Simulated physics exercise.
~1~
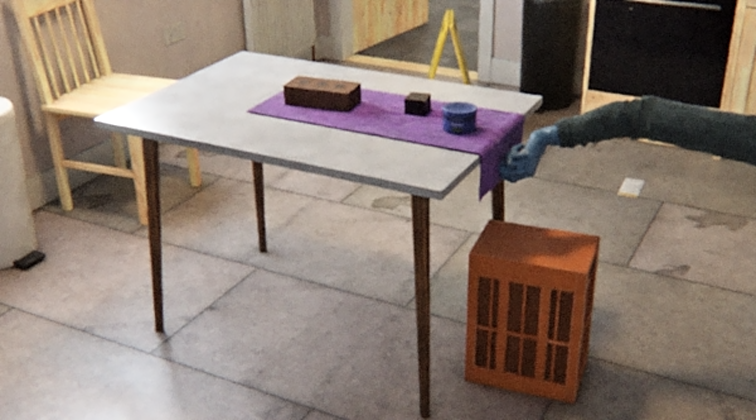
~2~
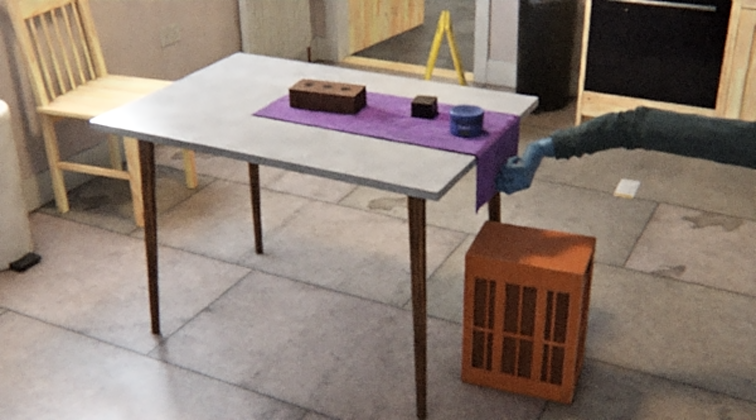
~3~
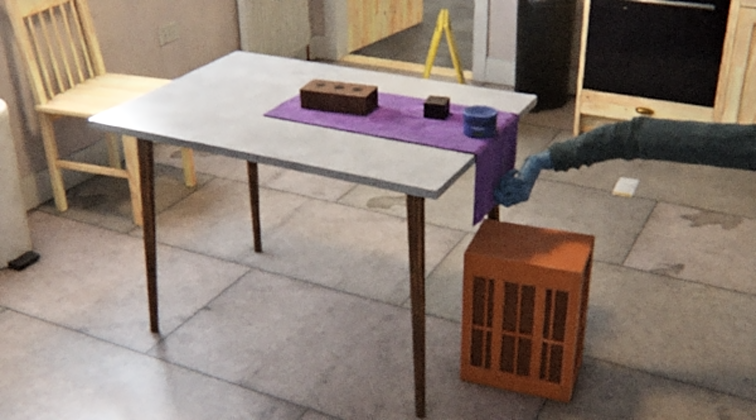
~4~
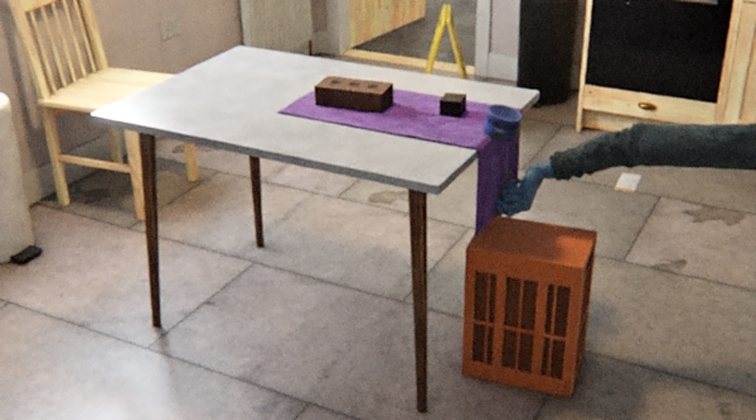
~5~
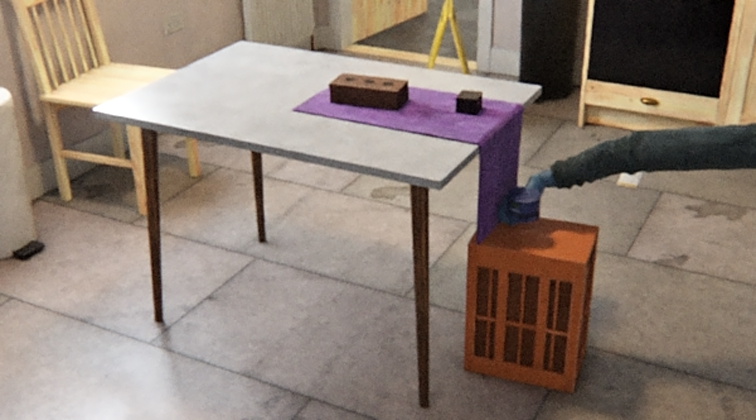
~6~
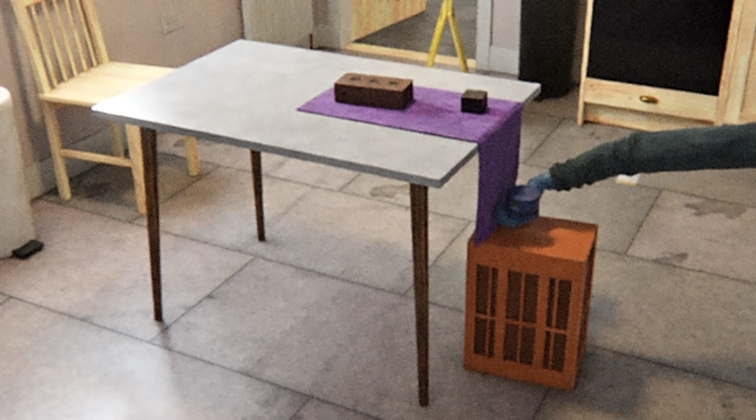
A purple cloth hangs over the right end of a pale grey table, seen from slightly above in a tiled room, with a wooden chair at left and an orange crate on the floor below the cloth. On it sit a dark brown brick, a small black block and a blue tub nearest the edge. A gloved hand reaches in from the right and slowly draws the hanging end down, carrying all three rightward. The tub reaches the edge, tips and goes over. Finally the hem meets the crate, the tub is down by the hand just above it, and the brick and block remain on the table.
